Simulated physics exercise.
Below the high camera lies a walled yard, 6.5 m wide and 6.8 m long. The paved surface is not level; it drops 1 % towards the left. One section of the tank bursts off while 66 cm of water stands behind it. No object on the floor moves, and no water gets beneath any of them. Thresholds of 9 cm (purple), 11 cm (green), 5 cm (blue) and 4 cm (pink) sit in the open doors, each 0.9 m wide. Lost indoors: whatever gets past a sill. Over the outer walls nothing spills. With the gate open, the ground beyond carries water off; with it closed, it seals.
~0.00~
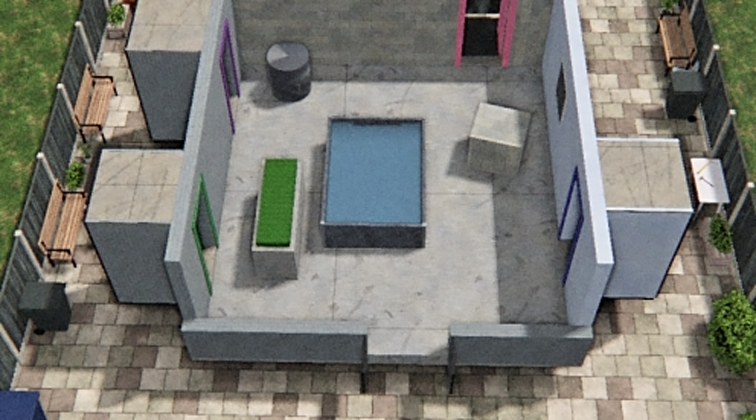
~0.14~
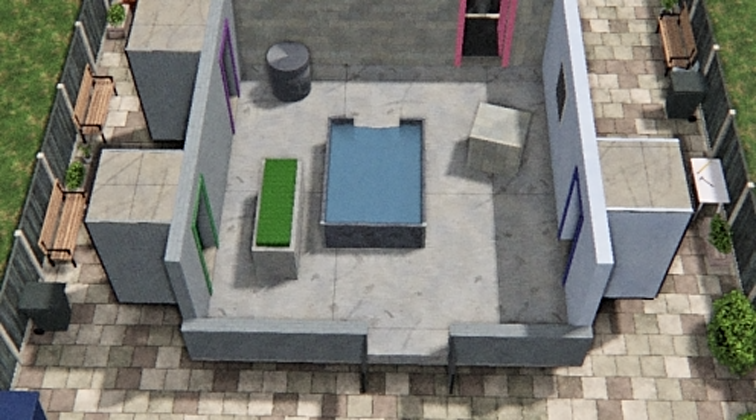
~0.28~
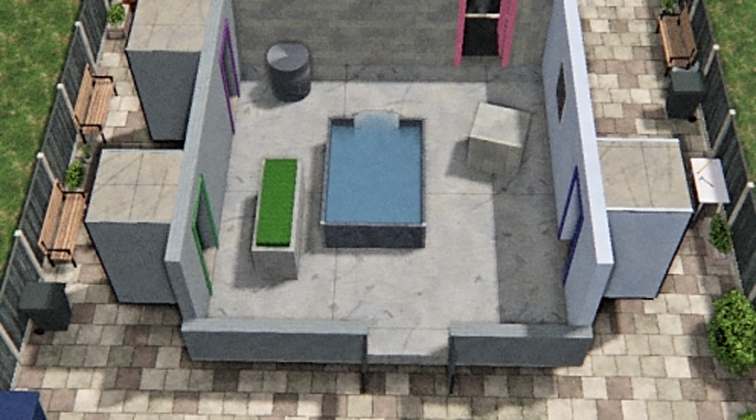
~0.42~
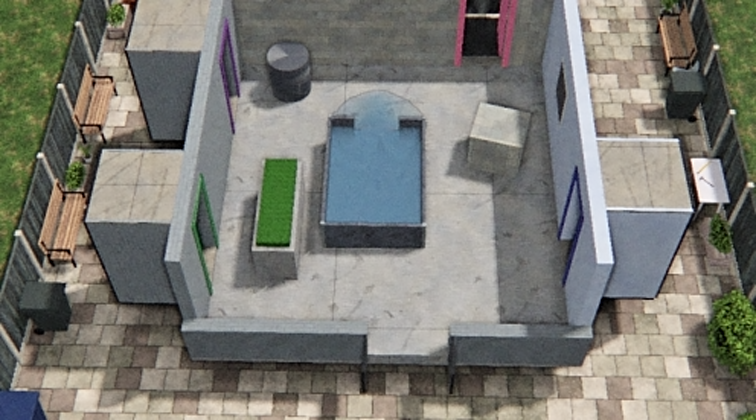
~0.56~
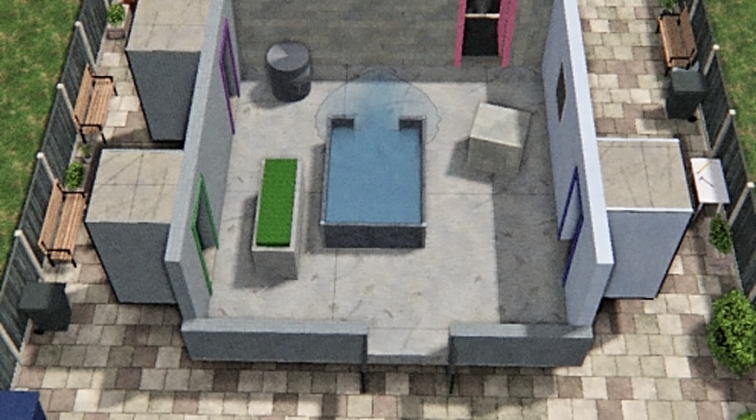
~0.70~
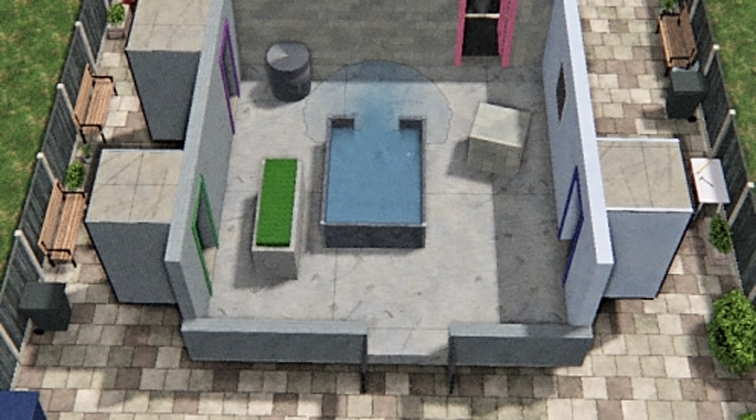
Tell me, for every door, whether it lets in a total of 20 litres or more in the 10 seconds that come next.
One by one: Watch the purple door: It will not outstrip the limit; watch the green door: It will not outstrip the limit; watch the blue door: It will not outstrip the limit; watch the pink door: It will outstrip the limit.
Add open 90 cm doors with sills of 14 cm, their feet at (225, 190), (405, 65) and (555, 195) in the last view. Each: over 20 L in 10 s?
In that order: Short of it, beyond it, short of it.
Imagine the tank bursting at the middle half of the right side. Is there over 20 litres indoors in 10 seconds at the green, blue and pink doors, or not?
Outcomes - green: Not exceeded, blue: Exceeded, pink: Exceeded.
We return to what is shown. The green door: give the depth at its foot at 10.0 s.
Depth: Approx. 6.5 cm.
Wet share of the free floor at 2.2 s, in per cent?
Near 25 per cent is wet.
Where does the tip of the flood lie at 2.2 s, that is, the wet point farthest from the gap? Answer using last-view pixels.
Around pixel (536, 68).
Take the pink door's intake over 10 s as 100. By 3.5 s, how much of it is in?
Fraction in by then: Around 30 per cent.
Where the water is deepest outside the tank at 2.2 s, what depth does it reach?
It tops out at some 34 cm.
After 1.4 s water covers 20 % of the floor and is deepest (38 cm) near (374, 138); purple door not reached, green door not reached, blue door not reached, pink door 5 cm at the sill, 0 L in.
After 2.2 s water covers 25 % of the floor and is deepest (34 cm) near (244, 66); purple door 3 cm at the sill, 0 L in, green door not reached, blue door not reached, pink door 11 cm at the sill, 8 L in.
After 3.5 s water covers 40 % of the floor and is deepest (28 cm) near (309, 79); purple door 7 cm at the sill, 0 L in, green door not reached, blue door not reached, pink door 9 cm at the sill, 32 L in.
After 6.0 s water covers 70 % of the floor and is deepest (20 cm) near (309, 79); purple door 6 cm at the sill, 0 L in, green door 5 cm at the sill, 0 L in, blue door 3 cm at the sill, 0 L in, pink door 9 cm at the sill, 59 L in.
After 10.0 s water covers 95 % of the floor and is deepest (15 cm) near (309, 79); purple door 7 cm at the sill, 1 L in, green door 6 cm at the sill, 0 L in, blue door 2 cm at the sill, 0 L in, pink door 10 cm at the sill, 109 L in.
